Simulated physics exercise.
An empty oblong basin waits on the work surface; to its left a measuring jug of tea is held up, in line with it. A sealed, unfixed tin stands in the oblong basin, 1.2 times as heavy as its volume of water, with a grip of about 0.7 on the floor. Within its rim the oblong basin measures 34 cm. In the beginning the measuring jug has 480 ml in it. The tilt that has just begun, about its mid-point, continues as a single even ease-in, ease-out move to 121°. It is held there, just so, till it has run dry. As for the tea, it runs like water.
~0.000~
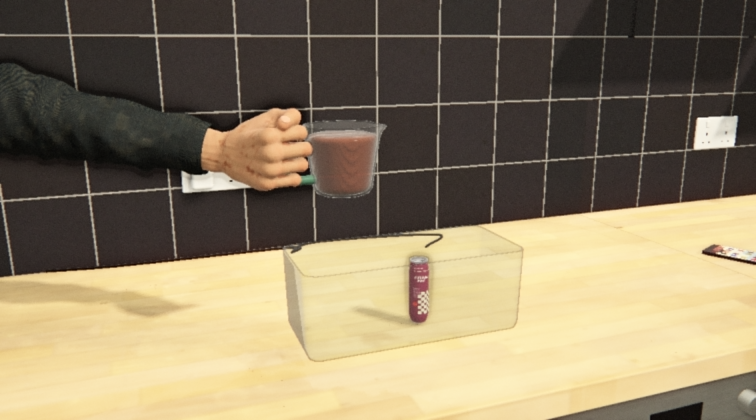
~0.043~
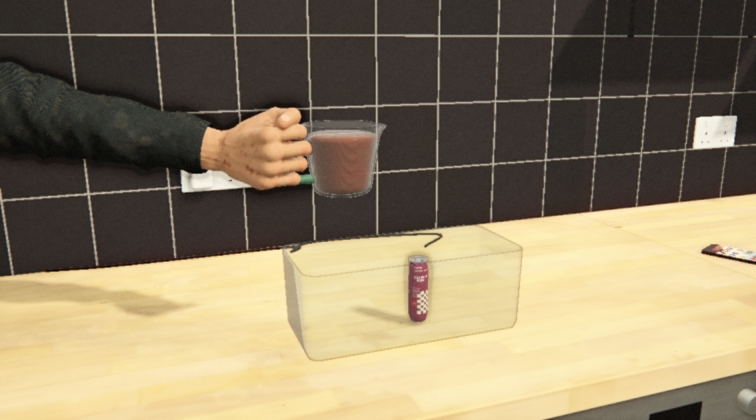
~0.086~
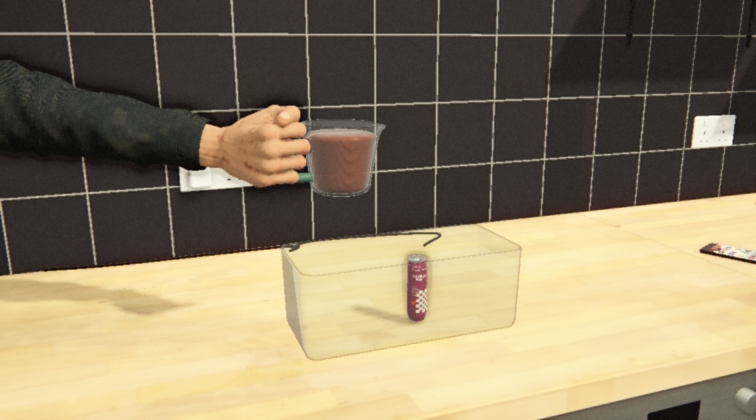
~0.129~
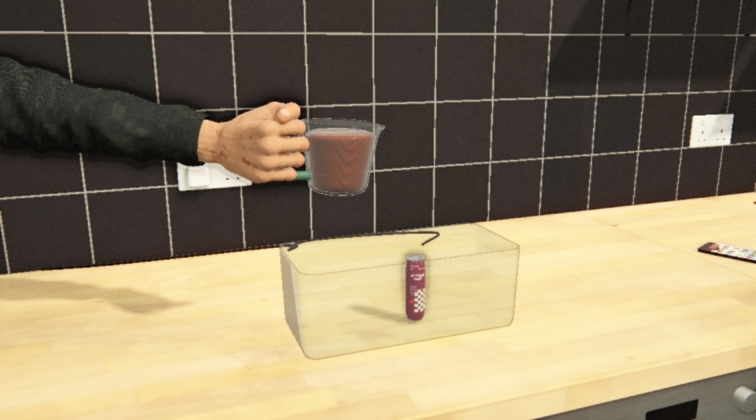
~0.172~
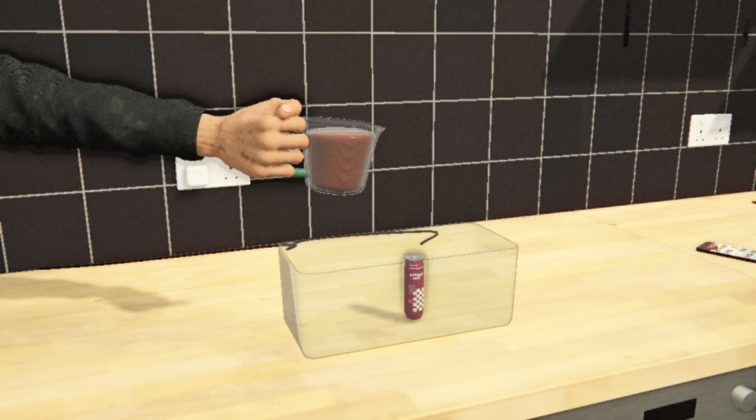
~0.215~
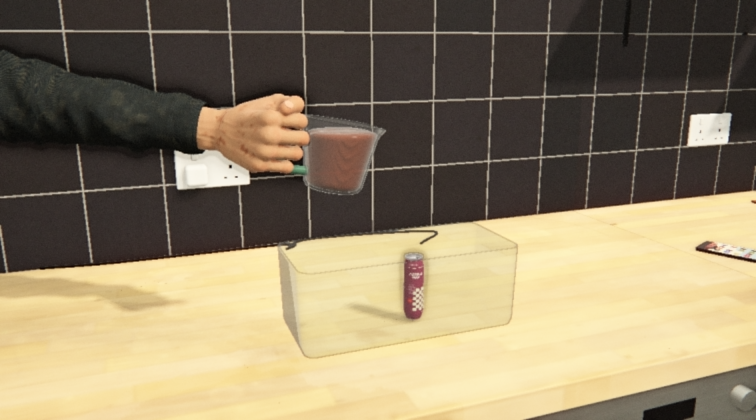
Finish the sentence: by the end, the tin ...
By the end, the tin is still upright.
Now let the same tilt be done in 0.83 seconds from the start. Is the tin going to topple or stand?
In that case the tin overturns.
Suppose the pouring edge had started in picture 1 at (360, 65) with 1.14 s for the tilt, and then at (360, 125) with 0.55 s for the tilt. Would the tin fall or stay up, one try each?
The tin overturns the first time and overturns the second time.
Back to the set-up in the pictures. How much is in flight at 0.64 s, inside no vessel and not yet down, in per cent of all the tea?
I'd put it at about 26 percent.
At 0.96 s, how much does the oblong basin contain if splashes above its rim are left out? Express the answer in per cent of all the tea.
Some 86 percent.
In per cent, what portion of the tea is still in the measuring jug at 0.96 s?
Roughly 5 per cent.
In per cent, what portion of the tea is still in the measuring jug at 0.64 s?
Some 62 % of it is still there.
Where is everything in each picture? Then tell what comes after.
It leans 0°; its right rim is at (385, 124); the tea meets the walls at (307, 137) and (375, 133); the oblong basin's rim runs from (292, 262) to (501, 238); the tin's top is at (419, 263), in the first picture.
It leans 0°; its right rim is at (385, 124); the tea meets the walls at (306, 136) and (374, 133), in the second picture.
It leans 2°; its right rim is at (384, 124); the tea meets the walls at (306, 135) and (373, 132), in the third picture.
It leans 4°; its right rim is at (384, 125); the tea meets the walls at (304, 134) and (373, 132), in the fourth picture.
It leans 7°; its right rim is at (384, 127); the tea meets the walls at (304, 133) and (373, 132), in the fifth picture.
It leans 10°; its right rim is at (385, 129); the tea meets the walls at (305, 133) and (375, 132), in the sixth picture.
Then, 0.64 s in, the tilt is 72° and 63 per cent is still to pour; the tin stands where it began.
Then, 0.96 s in, the tilt is 113° and 5 per cent is still to pour; the tin stands where it began.
Then, 1.28 s in, the tilt is 121° and 0 per cent is still to pour; the tin stands where it began.
Then, 1.64 s in, the tilt is 121° and 0 per cent is still to pour; the tin stands where it began.
Finally, the tin stands where it began.
